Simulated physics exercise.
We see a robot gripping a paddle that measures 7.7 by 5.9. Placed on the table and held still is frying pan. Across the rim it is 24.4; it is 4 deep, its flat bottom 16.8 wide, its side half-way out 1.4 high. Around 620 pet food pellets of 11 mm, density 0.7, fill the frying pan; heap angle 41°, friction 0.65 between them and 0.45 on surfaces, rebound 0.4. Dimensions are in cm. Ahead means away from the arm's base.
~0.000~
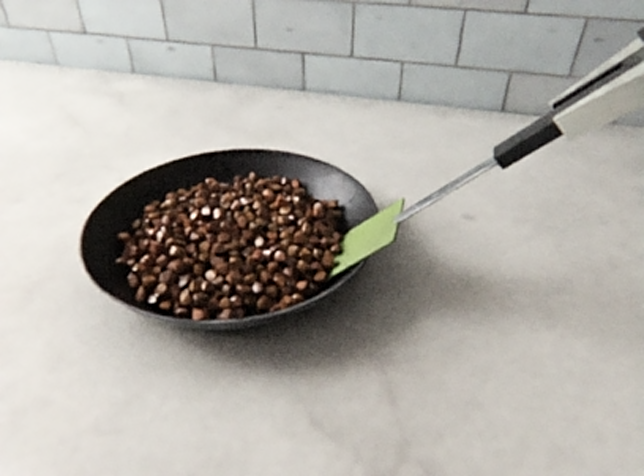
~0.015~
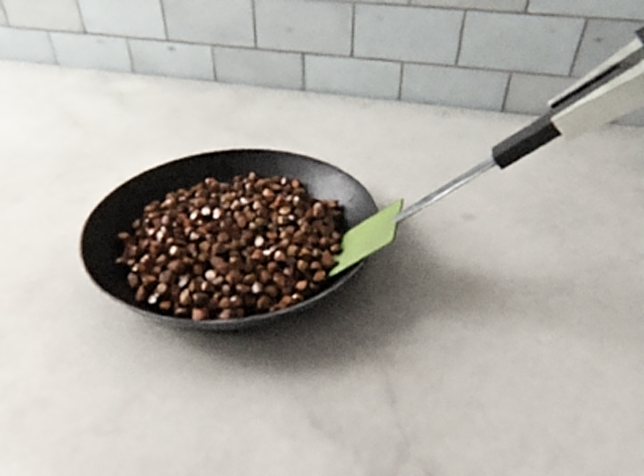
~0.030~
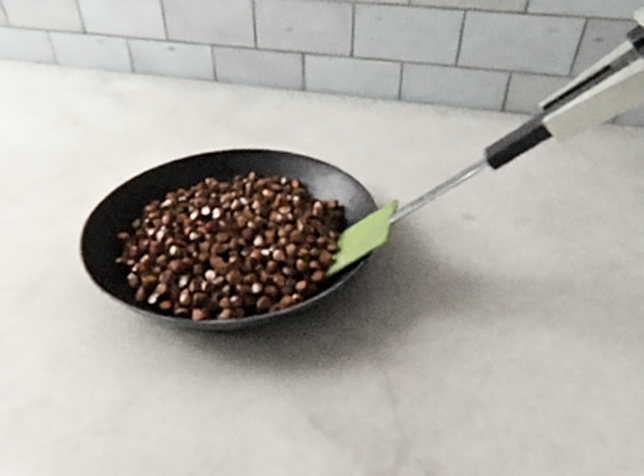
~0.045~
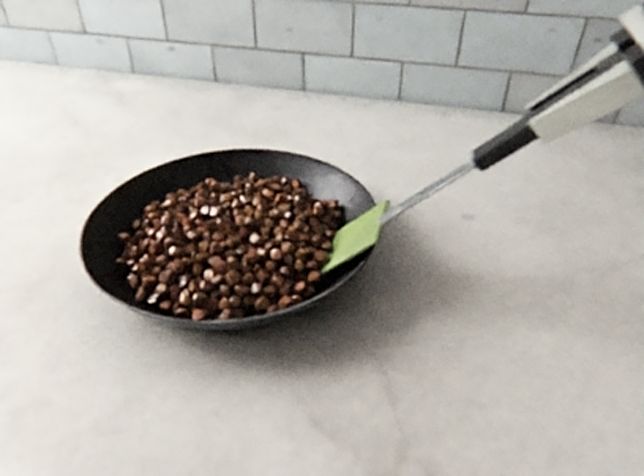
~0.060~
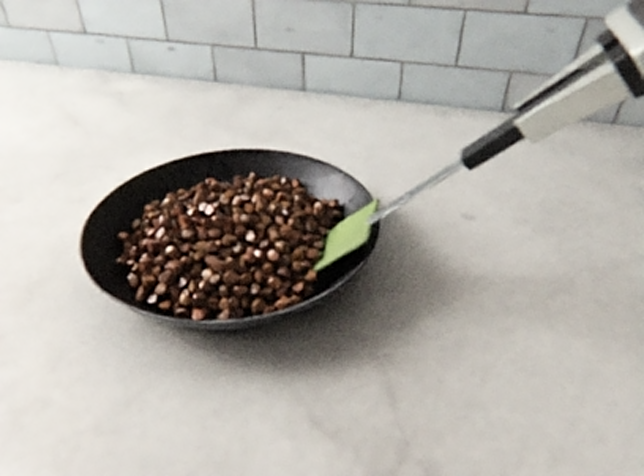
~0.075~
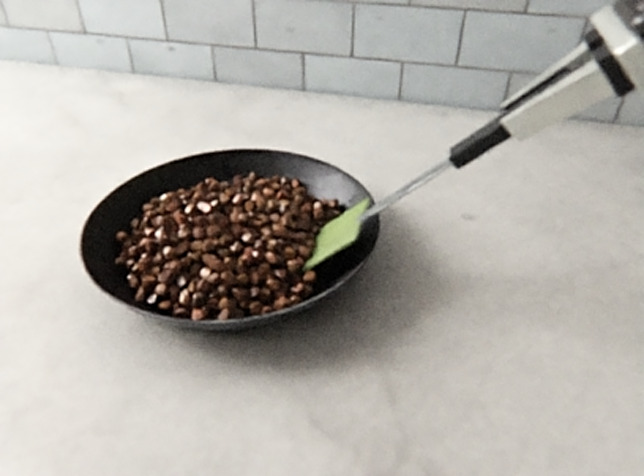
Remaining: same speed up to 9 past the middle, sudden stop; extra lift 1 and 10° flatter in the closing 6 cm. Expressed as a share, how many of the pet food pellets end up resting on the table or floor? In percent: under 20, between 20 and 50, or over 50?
Under 20 percent.
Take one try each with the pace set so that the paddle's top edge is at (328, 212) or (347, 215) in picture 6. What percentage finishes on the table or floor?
That comes to about 20 and about 20 percent, in that order.
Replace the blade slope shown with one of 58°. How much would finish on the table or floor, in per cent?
Near 15 %.
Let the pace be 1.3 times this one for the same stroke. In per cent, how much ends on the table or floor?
I'd put it at about 15 per cent.
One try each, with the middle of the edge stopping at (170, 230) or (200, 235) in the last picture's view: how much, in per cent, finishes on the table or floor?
Around 0 per cent for the first try and 0 per cent for the second.
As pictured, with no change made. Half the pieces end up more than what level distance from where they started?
Some 3 centimetres.
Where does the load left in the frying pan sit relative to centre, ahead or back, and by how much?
I'd say close to 3.0 cm toward the front.
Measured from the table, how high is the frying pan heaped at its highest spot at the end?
Roughly 6.5 centimetres.
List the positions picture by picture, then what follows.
The first picture shows paddle top edge at (400, 218), sloping 45°; upper third of the load around (236, 231), from x 120 to 340, top at y 175; 622 in the frying pan.
The second picture shows paddle top edge at (398, 219), sloping 45°; upper third of the load around (236, 231), from x 120 to 335, top at y 175.
The third picture shows paddle top edge at (392, 219), sloping 45°; upper third of the load around (236, 230), from x 120 to 335, top at y 175.
The fourth picture shows paddle top edge at (382, 220), sloping 45°; upper third of the load around (234, 230), from x 120 to 335, top at y 175.
The fifth picture shows paddle top edge at (373, 219), sloping 45°; upper third of the load around (231, 228), from x 120 to 335, top at y 175.
The sixth picture shows paddle top edge at (363, 218), sloping 45°; upper third of the load around (229, 226), from x 120 to 335, top at y 175; 622 in the frying pan.
After 0.18 s, sloping 45°, highest piece 5 above the table; 622 in the frying pan.
After 0.28 s, sloping 41°, highest piece 6 above the table; 622 in the frying pan.
After 0.54 s, sloping 35°, highest piece 6 above the table; 547 in the frying pan, 72 on the table or floor, 3 on the blade or in flight.
After 1.59 s, sloping 35°, highest piece 6 above the table; 544 in the frying pan, 78 on the table or floor.
At rest, 544 in the frying pan, 78 on the table or floor. That is 13 % on the table or floor.
